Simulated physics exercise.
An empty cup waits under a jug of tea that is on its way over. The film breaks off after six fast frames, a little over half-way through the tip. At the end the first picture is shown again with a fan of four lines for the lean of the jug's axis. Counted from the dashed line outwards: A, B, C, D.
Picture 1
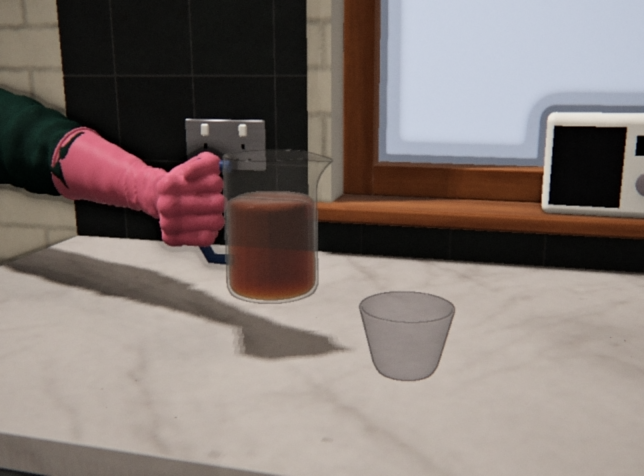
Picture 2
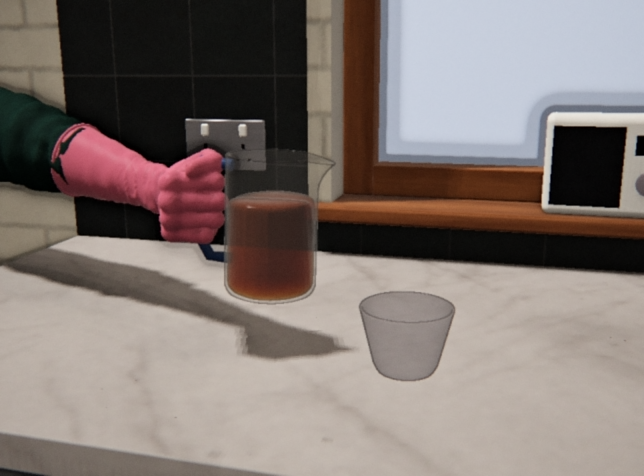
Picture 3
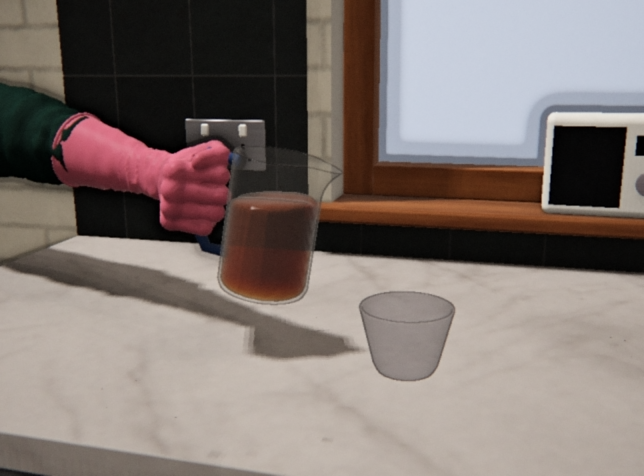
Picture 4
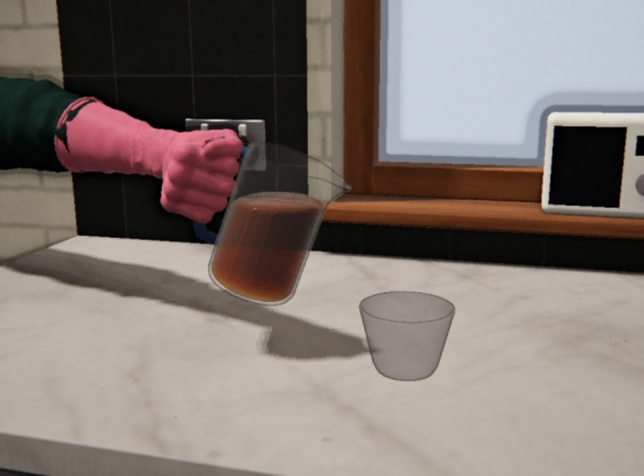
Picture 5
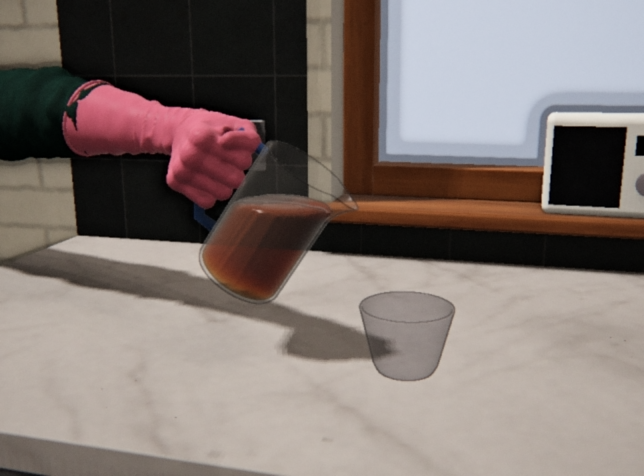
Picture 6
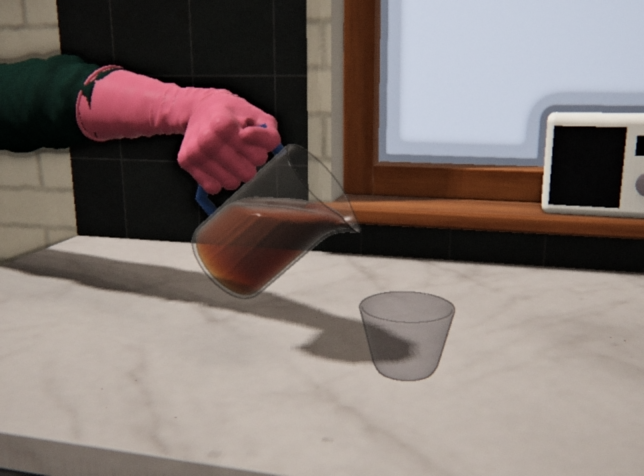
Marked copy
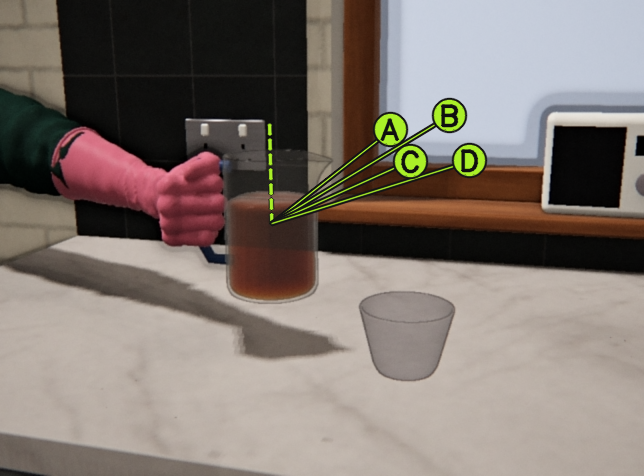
A pink-gloved hand held a clear jug of brown tea above a marble counter, then steadily tilted it far over to the right, its spout lowering near an empty clear cup.
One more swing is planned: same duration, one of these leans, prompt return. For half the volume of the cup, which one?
Line C does it best.
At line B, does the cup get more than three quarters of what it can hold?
No, less.
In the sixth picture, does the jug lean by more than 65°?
No.
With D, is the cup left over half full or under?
Over half.
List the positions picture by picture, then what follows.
Upright, lip at (330, 160); rim of the cup round (407, 306); nothing has left yet, in the first picture.
Tipped about 2°, lip at (333, 163); nothing has left yet, in the second picture.
Tipped about 10°, lip at (341, 172); nothing has left yet, in the third picture.
Tipped about 21°, lip at (350, 188); nothing has left yet, in the fourth picture.
Tipped about 34°, lip at (356, 208); nothing has left yet, in the fifth picture.
Tipped about 48°, lip at (358, 230); nothing has left yet, in the sixth picture.
In lime, A at (377, 140); B at (434, 124); C at (394, 168); D at (453, 166).
Choosing A, the cup ends with about 16 % of what it can hold.
Choosing B, the cup ends with about 29 % of what it can hold.
Choosing C, the cup ends with about 49 % of what it can hold.
Choosing D, the cup ends with about 75 % of what it can hold.
